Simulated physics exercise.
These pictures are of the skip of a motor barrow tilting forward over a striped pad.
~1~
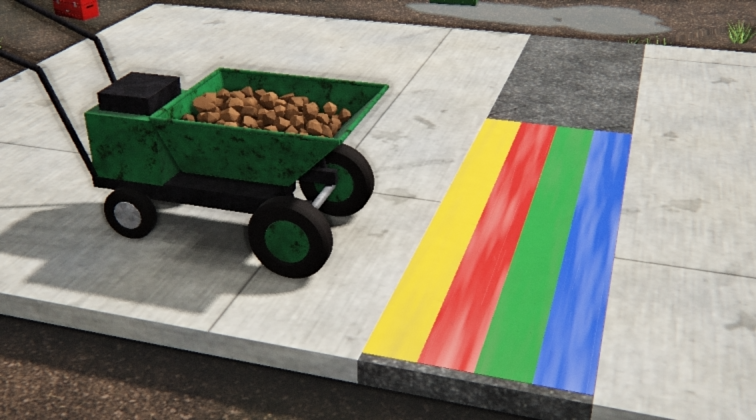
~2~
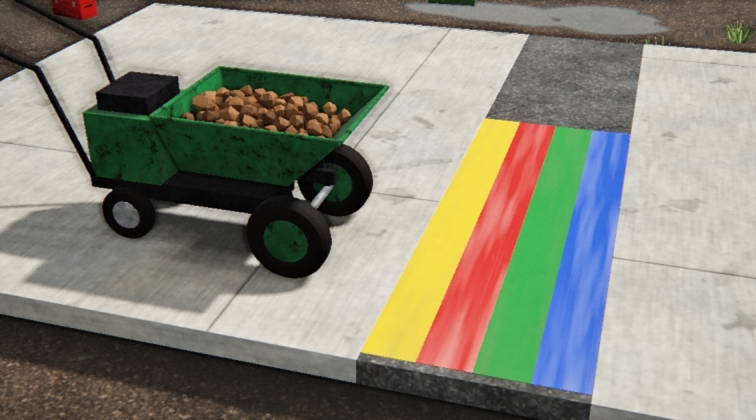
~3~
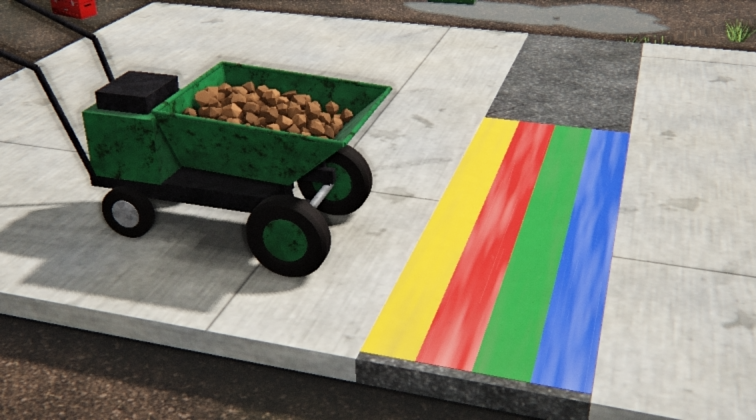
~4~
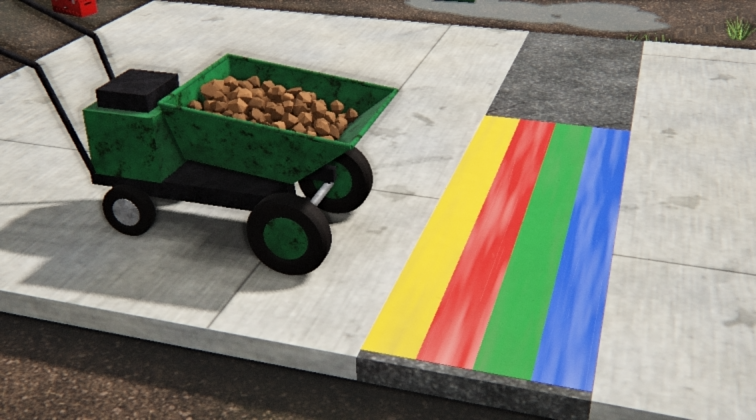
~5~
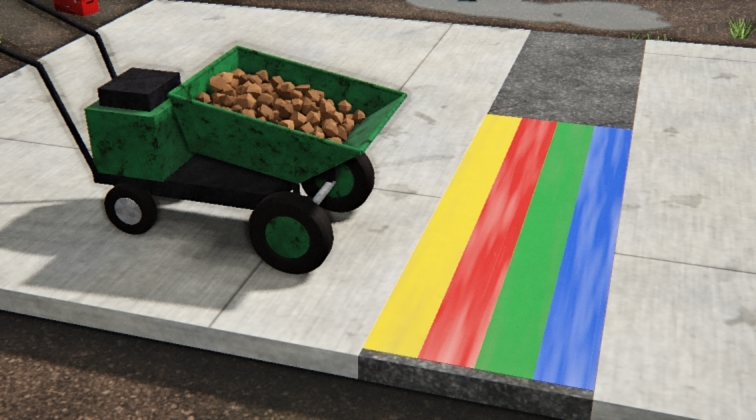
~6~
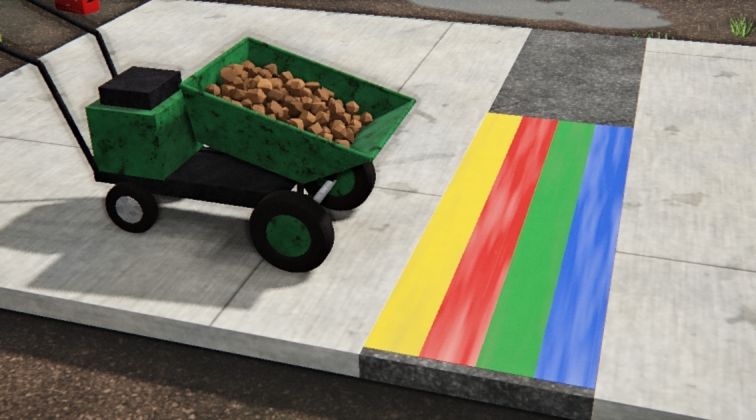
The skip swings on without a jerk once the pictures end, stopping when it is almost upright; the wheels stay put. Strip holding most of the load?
Red.
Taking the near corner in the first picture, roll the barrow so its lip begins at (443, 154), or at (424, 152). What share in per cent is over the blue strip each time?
Roughly 30 per cent at the first spot and 30 per cent at the second.
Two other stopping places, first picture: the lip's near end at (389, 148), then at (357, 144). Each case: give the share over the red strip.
Okay, so the first one ends at 20 % and the second at 30 %.
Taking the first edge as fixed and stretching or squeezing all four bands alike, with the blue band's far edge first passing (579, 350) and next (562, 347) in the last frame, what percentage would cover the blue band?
About 10 per cent first, then about 10 per cent.
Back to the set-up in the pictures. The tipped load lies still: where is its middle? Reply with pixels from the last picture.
Close to (492, 257) in the last picture.
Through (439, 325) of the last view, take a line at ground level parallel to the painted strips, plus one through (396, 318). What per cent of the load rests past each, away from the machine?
Roughly 50 per cent, then roughly 60 per cent.
Shortly afterwards, skip tipped steeply; the whole lot in the skip.
Next, skip tipped right over; near half in the skip; near a quarter over the yellow strip; near a quarter over the red strip; only a few over the green strip.
Some moments later, skip tipped right over; near a third in the skip; a little over the yellow strip; near a third over the red strip; a little over the green strip; a little over the blue strip; only a few off the paint.
In the end, skip tipped right over; near a third in the skip; a little over the yellow strip; near a third over the red strip; a little over the green strip; a little over the blue strip; only a few off the paint.
